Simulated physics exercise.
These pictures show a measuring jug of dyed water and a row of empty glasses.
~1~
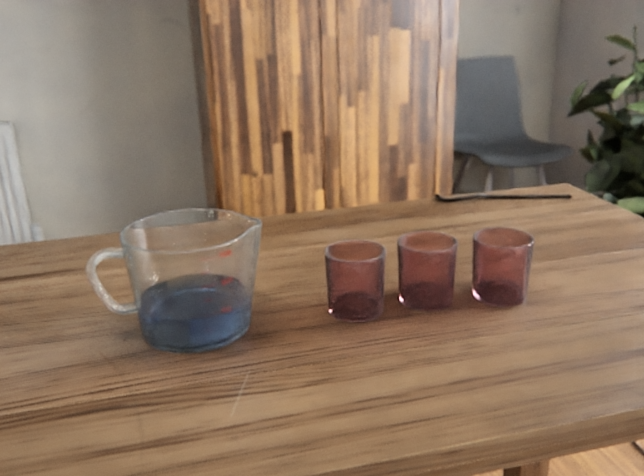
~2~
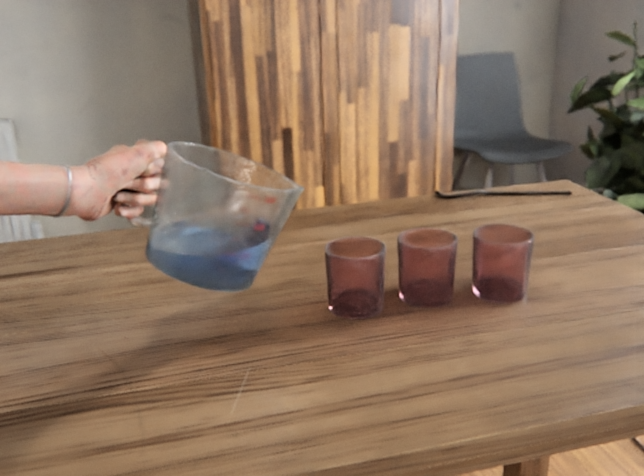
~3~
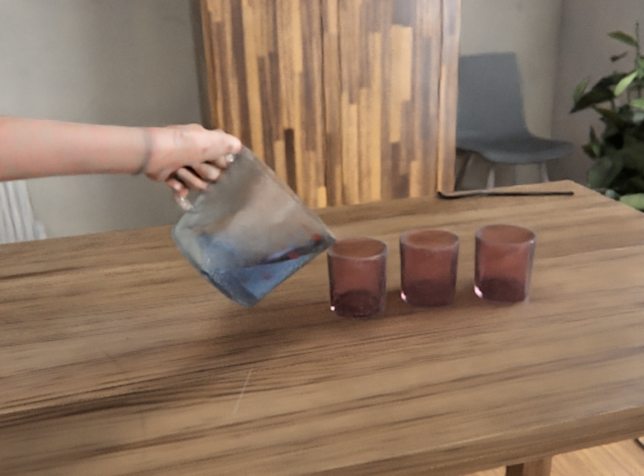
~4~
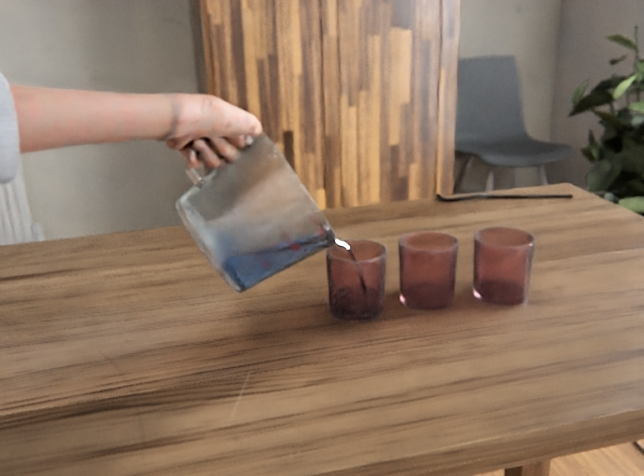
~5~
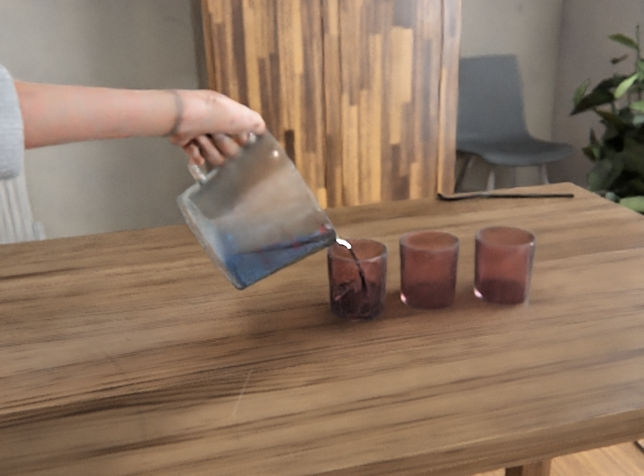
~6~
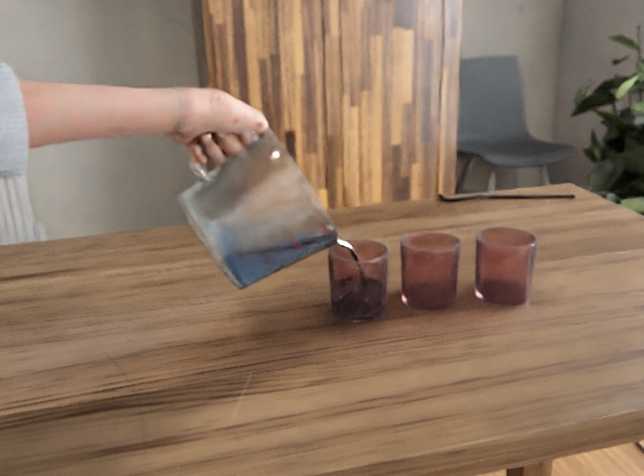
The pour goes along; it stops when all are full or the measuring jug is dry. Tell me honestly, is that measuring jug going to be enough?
It is lacking.
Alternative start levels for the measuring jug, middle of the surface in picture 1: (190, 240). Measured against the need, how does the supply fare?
Sufficient.
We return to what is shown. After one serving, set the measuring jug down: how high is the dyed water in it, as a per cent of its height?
The level sits at roughly 15 percent.
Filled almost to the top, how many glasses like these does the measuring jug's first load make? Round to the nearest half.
Estimate: Near 2.0 servings.
Shortly, the first is about two thirds full.
Then, the first is done and the measuring jug has about half of its load.
At the finish, the measuring jug is empty with one filled and the next at nearly all of a serving.
